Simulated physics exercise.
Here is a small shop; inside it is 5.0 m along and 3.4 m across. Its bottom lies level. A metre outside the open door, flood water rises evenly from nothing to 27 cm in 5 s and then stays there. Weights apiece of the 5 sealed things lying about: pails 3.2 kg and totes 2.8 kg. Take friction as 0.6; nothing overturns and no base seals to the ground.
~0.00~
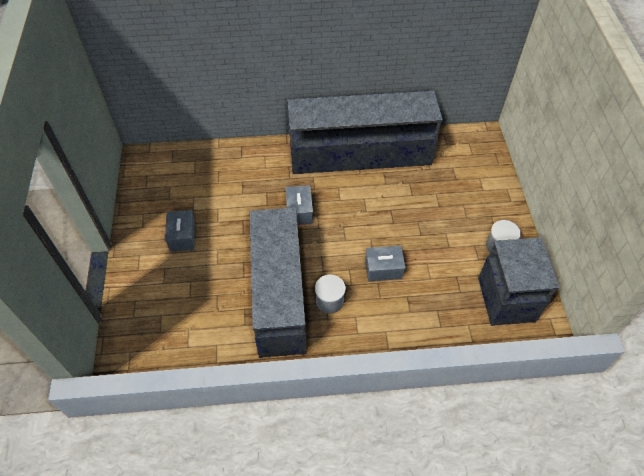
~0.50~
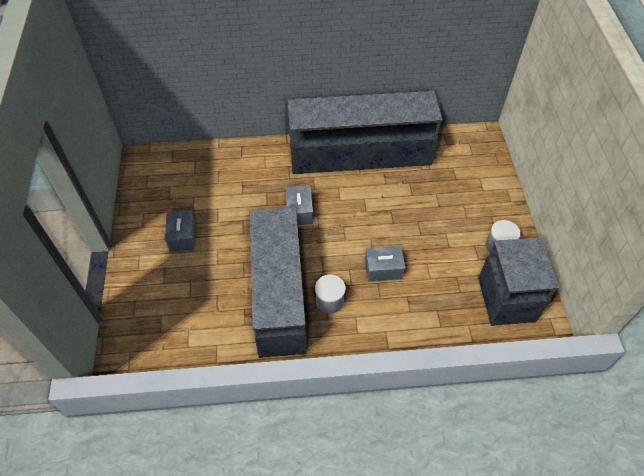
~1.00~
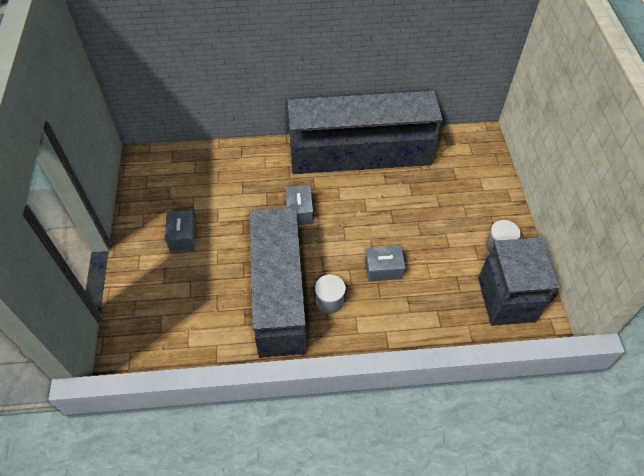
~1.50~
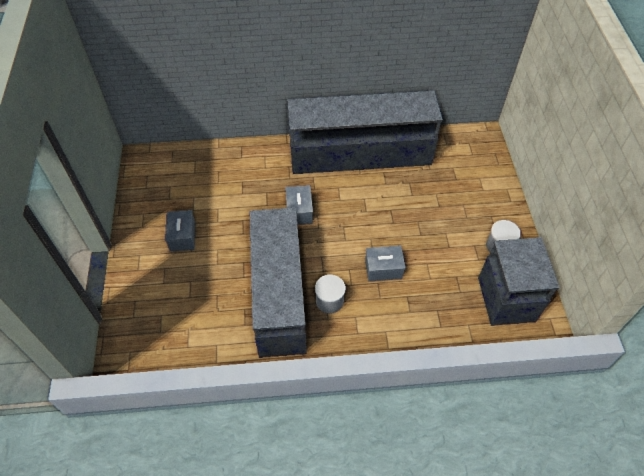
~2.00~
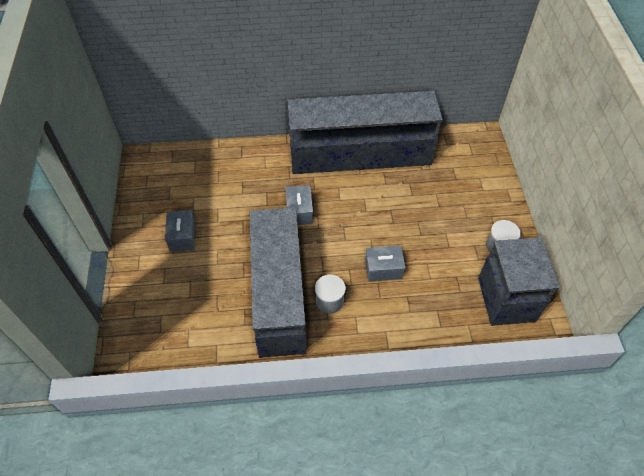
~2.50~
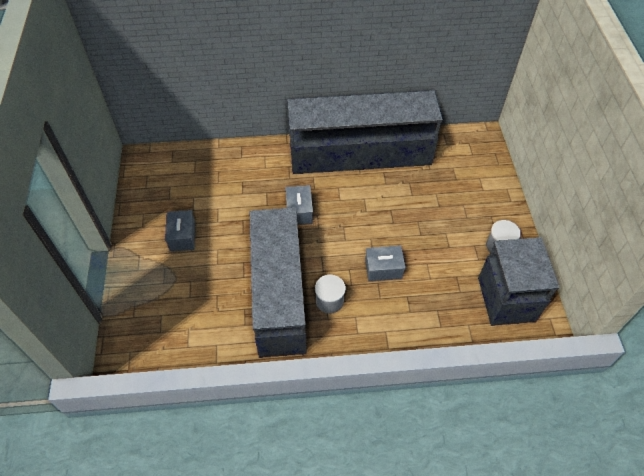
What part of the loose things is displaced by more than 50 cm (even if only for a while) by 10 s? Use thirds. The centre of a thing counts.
That comes to from one to two thirds.
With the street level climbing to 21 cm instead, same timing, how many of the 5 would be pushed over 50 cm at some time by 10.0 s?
In that case 2 of them.
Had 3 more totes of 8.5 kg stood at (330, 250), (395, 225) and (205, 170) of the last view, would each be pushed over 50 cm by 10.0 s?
In that order: Less, short of it, short of it.
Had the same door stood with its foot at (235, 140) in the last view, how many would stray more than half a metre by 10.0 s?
In that case 3 of them.
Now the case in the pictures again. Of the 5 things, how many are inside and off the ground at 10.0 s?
3 of them.
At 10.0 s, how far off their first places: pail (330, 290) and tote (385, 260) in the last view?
In turn: 0 cm, 5 cm.
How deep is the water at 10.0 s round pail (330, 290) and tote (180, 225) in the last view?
Roughly 1 and 8 cm.
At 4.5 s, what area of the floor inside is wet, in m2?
Roughly 5.0 m2.
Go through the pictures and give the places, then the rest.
A pail at (330, 288), on the bottom; a tote at (179, 225) rests on the ground; water covers 0.0 m2; 0 of 5 have shifted, in the first frame.
A pail at (330, 288) rests on the ground; a tote at (179, 225) rests on the ground; 0.0 m2 under water; 0 of 5 have shifted, in the second frame.
A pail at (330, 288), on the bottom; a tote at (179, 225) rests on the ground; water covers 0.0 m2; 0 of 5 have shifted, in the third frame.
A pail at (330, 288), on the bottom; a tote at (179, 225) rests on the ground; water covers 0.0 m2; 0 of 5 have shifted, in the fourth frame.
A pail at (330, 288), on the bottom; a tote at (179, 225) rests on the ground; 0.0 m2 under water; 0 of 5 have shifted, in the fifth frame.
A pail at (330, 288) rests on the ground; a tote at (179, 225), on the bottom; 0.4 m2 under water; 0 of 5 have shifted, in the sixth frame.
After 3.5 s 0 of 5 are over 50 cm from their spots; 0 afloat.
After 4.5 s 1 of 5 are over 50 cm from their spots; 0 afloat.
After 7.0 s 2 of 5 are over 50 cm from their spots; 1 afloat.
After 10.0 s 2 of 5 are over 50 cm from their spots, and 2 have been at some point; 3 afloat.
